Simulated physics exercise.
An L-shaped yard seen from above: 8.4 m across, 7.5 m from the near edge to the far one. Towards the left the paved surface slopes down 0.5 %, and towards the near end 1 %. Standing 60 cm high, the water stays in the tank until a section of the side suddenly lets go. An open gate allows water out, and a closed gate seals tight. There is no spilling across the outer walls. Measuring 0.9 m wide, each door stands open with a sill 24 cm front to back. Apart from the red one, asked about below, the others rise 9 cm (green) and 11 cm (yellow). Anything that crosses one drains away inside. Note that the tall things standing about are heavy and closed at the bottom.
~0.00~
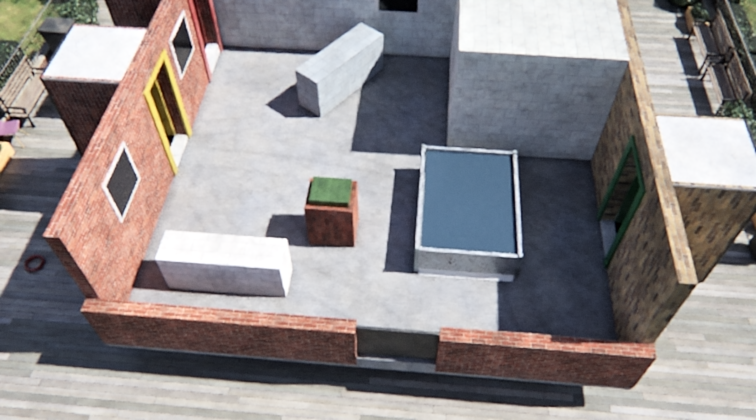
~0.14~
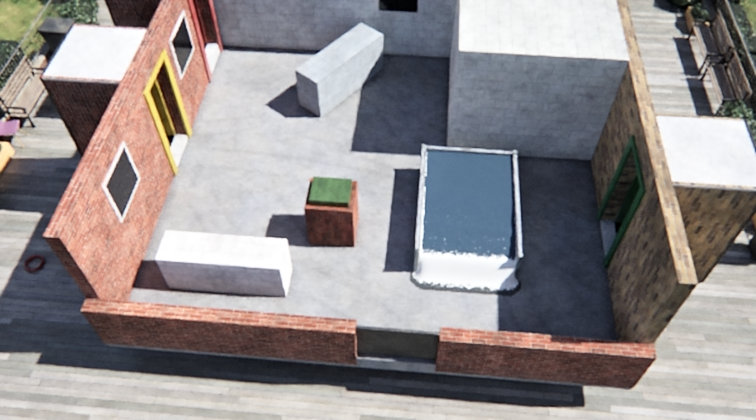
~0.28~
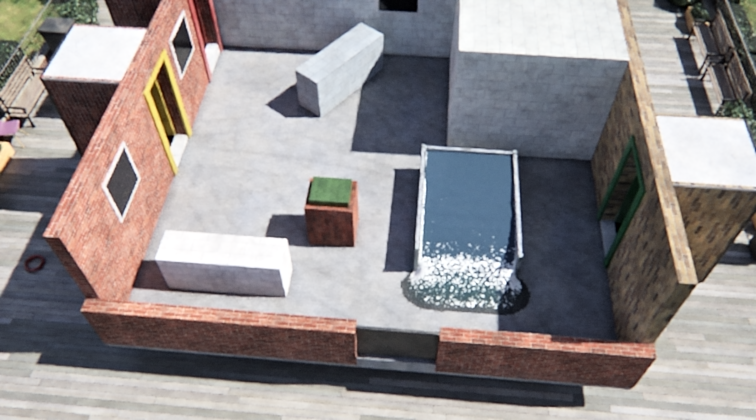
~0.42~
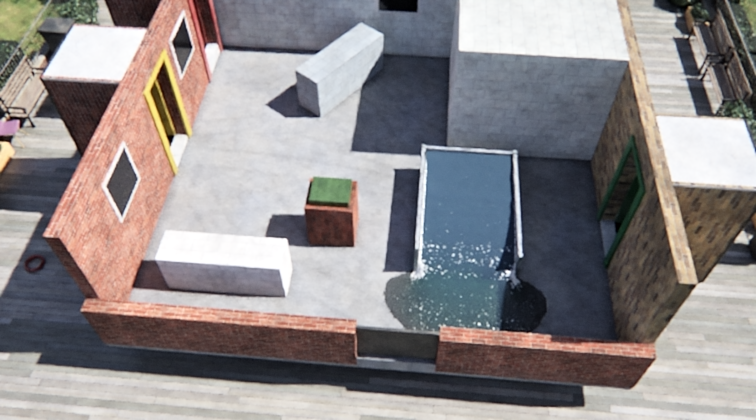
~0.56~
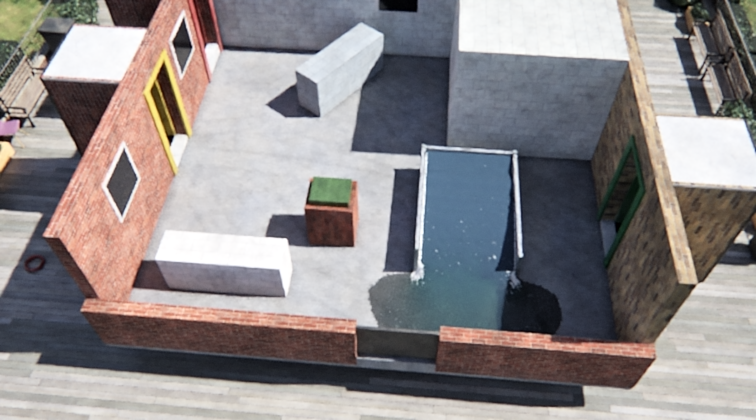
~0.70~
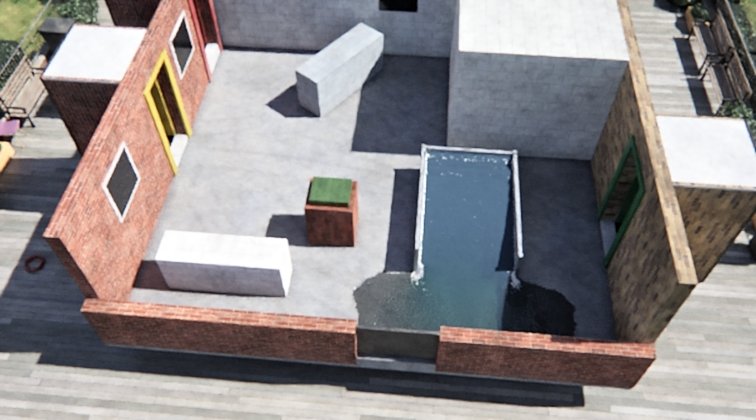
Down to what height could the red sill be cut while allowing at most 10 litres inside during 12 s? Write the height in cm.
It could go down to about 6.5 cm.
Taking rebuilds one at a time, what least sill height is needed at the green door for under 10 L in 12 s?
For green, a step near 9.0 cm.
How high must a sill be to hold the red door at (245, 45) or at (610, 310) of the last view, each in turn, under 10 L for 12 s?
About 7.0 cm, then about 23 cm.
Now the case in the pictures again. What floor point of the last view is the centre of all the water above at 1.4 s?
(465, 262) or so.
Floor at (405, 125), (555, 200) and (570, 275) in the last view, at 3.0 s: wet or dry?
Untouched, awash, awash.
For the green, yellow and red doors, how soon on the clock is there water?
It gets to green at 2.2 s, to yellow at 4.5 s, and to red at 6.5 s.
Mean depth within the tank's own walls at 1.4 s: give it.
Roughly 35 cm.
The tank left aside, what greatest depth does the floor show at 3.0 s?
Close to 36 centimetres.
After 1.4 s water covers 15 % of the floor, deepest (43 cm) near (459, 353); it has not reached the red door.
After 3.0 s water covers 35 % of the floor, deepest (36 cm) near (603, 364); it has not reached the red door.
After 12.0 s water covers 85 % of the floor, deepest (10 cm) near (120, 325); 7 cm at the red door, 0 litres in over its 25 cm sill.
At the red door as built, the water arrived by 6.4 s and peaked near 11 cm at 9.8 s.
With a sill of 6 cm, 14 litres would have come in within the 12 s; with 8 cm, 3 litres. So under 10 litres takes about 6.5 cm.
